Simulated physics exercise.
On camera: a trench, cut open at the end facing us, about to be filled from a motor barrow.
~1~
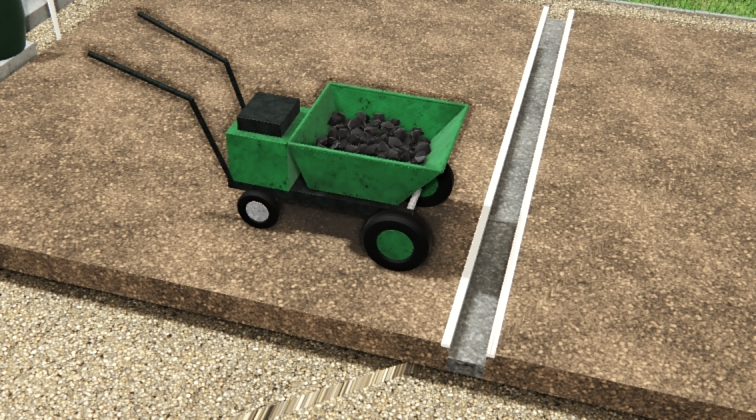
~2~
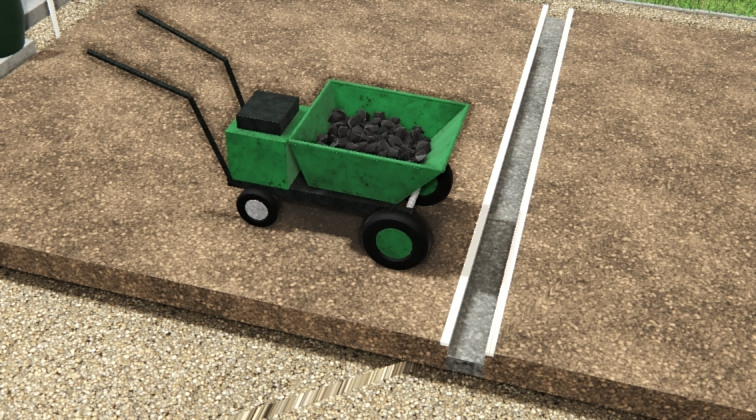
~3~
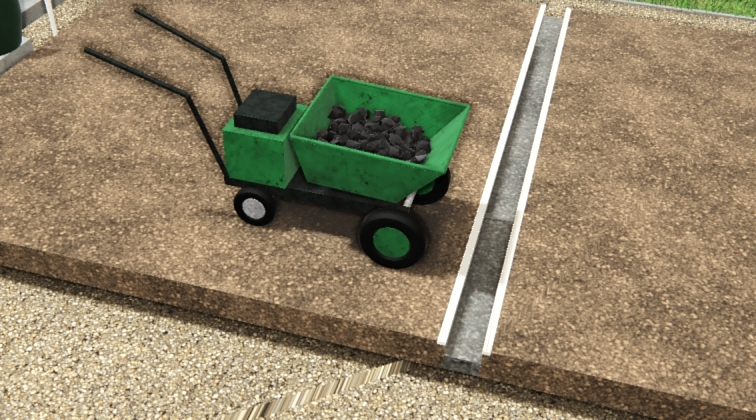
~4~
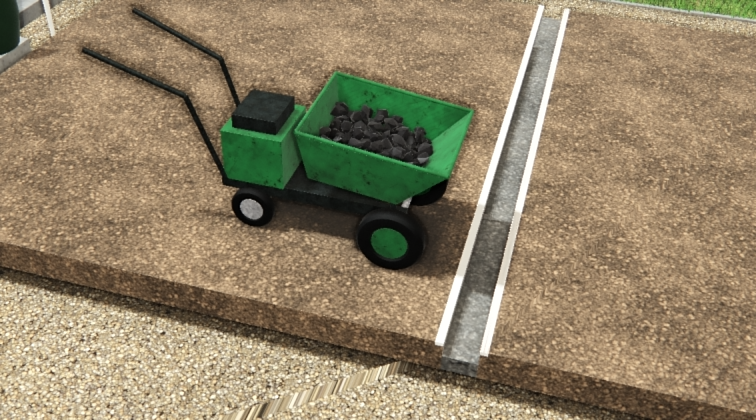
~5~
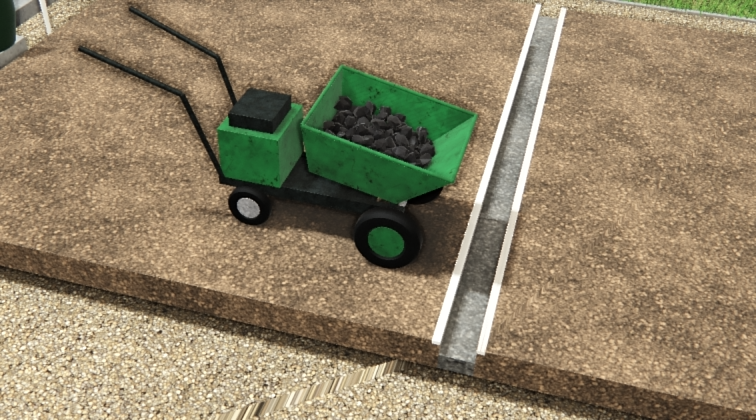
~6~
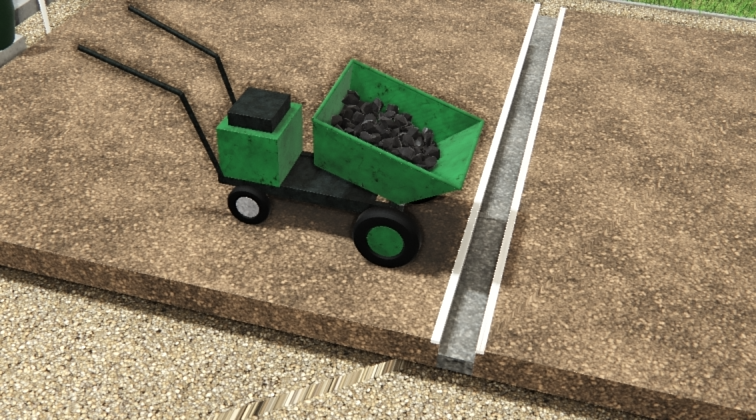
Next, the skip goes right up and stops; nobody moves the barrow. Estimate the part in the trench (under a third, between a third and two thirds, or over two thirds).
In the trench: Less than a third.
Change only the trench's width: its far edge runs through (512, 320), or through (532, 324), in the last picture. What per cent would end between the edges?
About 50 and 70 per cent.
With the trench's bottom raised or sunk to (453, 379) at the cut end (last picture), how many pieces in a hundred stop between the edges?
Some 10 per cent.
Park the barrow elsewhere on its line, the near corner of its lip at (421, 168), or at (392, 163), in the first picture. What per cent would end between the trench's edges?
Roughly 40 per cent, and 50 per cent.
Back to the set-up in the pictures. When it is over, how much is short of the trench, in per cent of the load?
About 0 per cent.
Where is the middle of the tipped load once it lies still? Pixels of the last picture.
Roughly at (533, 252).
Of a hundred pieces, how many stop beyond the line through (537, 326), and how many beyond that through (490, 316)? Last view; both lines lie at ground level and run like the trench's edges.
First some 20, then 60 per cent.
Just after the last frame, skip tipped steeply; every one in the skip.
A moment on, skip tipped right over; the larger part in the skip; about a tenth beyond it.
Further on, skip tipped right over; roughly a third in the skip; about a tenth in or heaped over the trench; roughly two thirds beyond it.
When it is over, skip tipped right over; roughly a third in the skip; about a tenth in or heaped over the trench; roughly two thirds beyond it.
